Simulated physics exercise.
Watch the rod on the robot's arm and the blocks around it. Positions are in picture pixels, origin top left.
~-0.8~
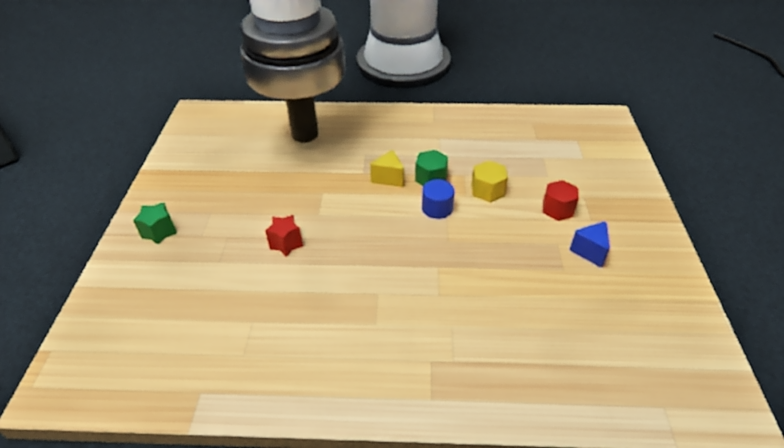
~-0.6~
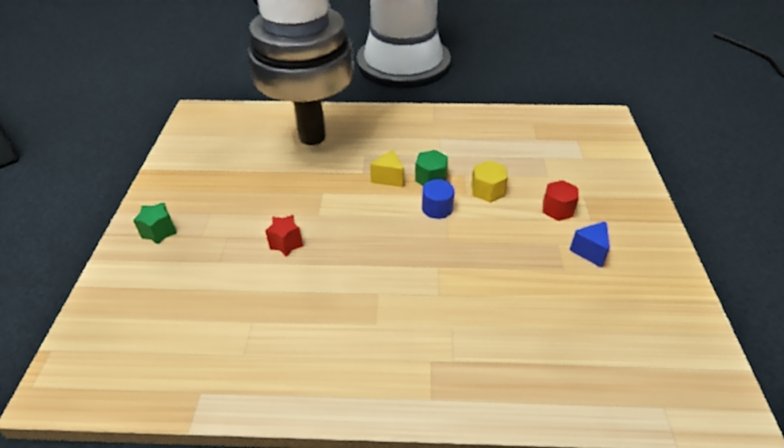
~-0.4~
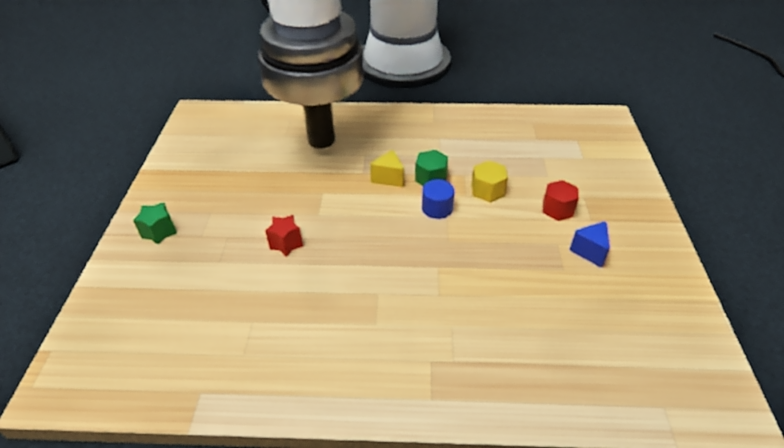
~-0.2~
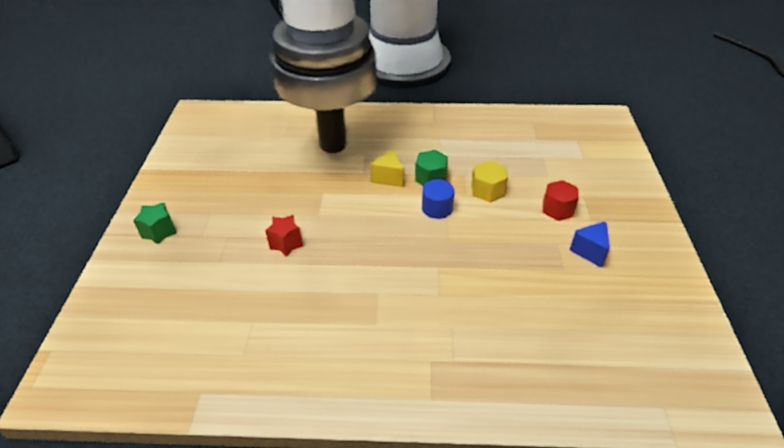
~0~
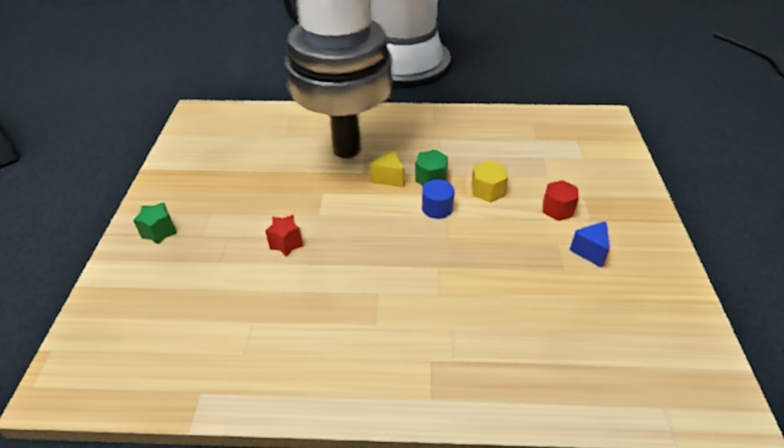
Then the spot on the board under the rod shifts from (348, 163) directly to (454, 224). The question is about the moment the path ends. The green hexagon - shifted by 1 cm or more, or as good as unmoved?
Stays where it is.
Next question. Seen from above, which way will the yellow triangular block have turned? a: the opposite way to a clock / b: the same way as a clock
The one that fits is a, the opposite way to a clock.
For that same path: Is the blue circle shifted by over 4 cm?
Yes - that is the case.
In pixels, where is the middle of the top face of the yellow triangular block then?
Around (452, 179).
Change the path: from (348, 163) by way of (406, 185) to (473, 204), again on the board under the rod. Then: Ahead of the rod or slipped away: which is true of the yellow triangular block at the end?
It is driven along in front.
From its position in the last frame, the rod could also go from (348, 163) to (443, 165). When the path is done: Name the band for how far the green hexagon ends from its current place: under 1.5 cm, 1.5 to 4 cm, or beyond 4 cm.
My prediction: Between 1.5 and 4 cm.
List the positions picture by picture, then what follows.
The first picture shows tip of the rod (305, 136), middles of tops, yellow triangular block (389, 160), green hexagon (432, 159), blue circle (439, 189).
The second picture shows rod (312, 138), nothing pushed.
The third picture shows rod (322, 142), nothing pushed.
The fourth picture shows rod (333, 146), nothing pushed.
The fifth picture shows rod (347, 151), yellow triangular block (389, 160), green hexagon (432, 159), blue circle (439, 189).
What follows on the original path. One third of the way, rod (381, 170); yellow triangular block (406, 166), turned 30° anticlockwise.
Two thirds of the way, rod (416, 190); yellow triangular block (441, 178), turned 60° anticlockwise; blue circle (454, 196).
At the end, rod (455, 212); yellow triangular block (452, 179), turned 85° anticlockwise; green hexagon unmoved; blue circle (488, 205).
